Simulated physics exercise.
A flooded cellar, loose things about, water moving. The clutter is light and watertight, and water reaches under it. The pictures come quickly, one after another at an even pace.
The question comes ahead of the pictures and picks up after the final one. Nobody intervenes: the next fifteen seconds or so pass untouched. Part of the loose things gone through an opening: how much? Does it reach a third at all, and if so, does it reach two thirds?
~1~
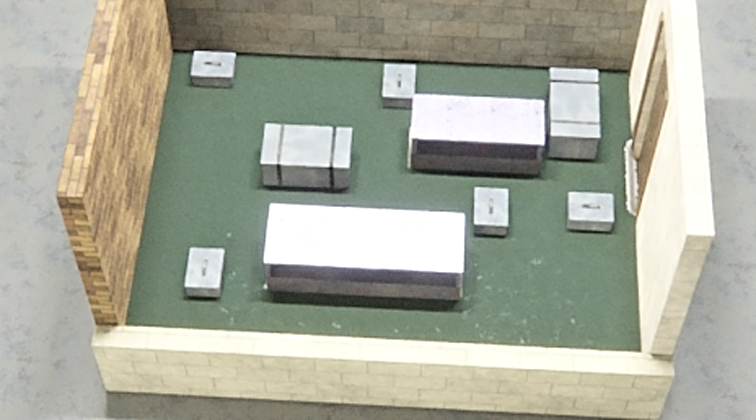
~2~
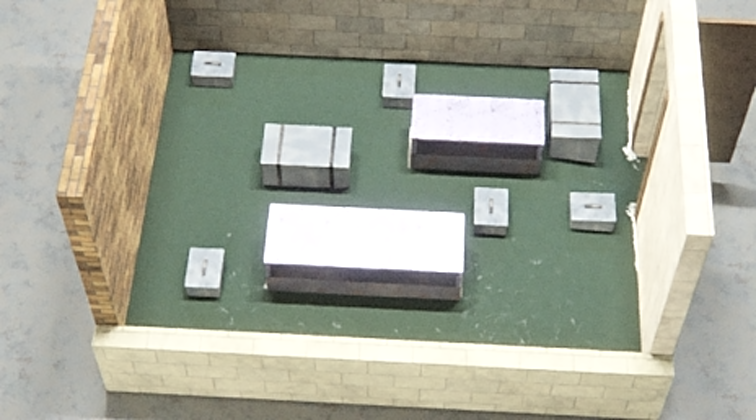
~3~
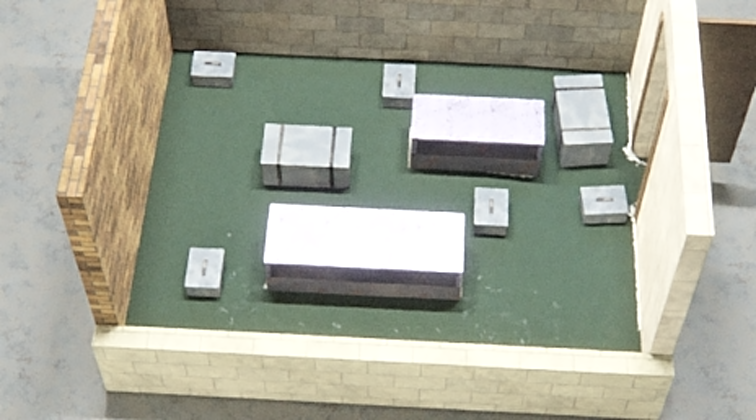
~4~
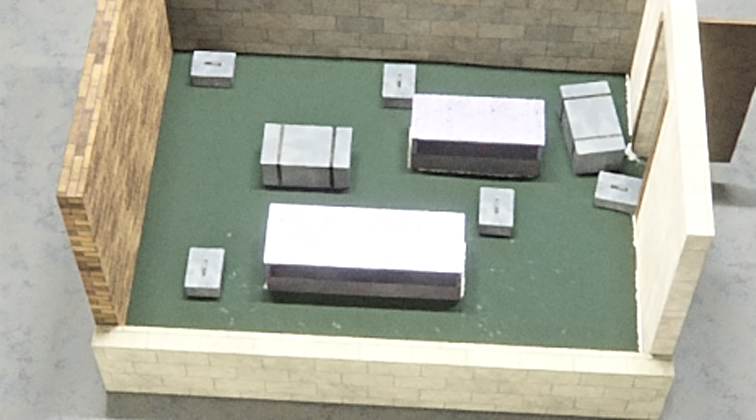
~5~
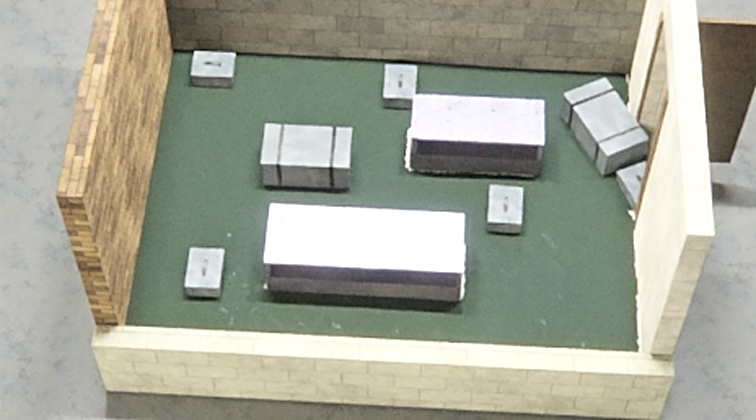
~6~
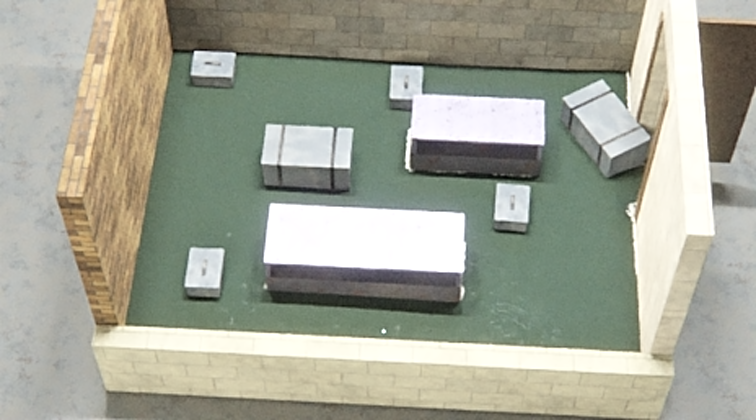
Watching it, I'd put the amount that escapes from a third to two thirds.
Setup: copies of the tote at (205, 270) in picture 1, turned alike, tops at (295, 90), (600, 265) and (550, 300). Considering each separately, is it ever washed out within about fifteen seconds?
Lab note - results by position: Retained, exited, exited.
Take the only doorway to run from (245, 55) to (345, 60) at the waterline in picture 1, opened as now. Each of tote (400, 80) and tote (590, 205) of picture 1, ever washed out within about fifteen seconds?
So, for the first: Escapes the room, and for the second: Held back.
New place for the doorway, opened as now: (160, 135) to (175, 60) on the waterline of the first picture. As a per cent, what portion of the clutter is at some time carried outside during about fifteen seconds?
Result: 60 per cent.
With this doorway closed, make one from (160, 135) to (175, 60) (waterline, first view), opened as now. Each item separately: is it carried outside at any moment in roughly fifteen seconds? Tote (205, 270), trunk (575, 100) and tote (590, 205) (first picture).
My answer, each in turn: Lost, not lost, not lost.
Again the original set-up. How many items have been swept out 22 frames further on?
The count is 3.
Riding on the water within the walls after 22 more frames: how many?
I count 4.
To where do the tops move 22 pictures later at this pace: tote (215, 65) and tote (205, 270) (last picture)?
I'd say close to (251, 68) and close to (234, 283).
A moment on, 1 of 7 are out; 6 afloat.
Next, 3 of 7 are out; 4 afloat.
Later, 3 of 7 are out; 4 afloat.
In the end, 4 of 7 are out; 3 afloat.
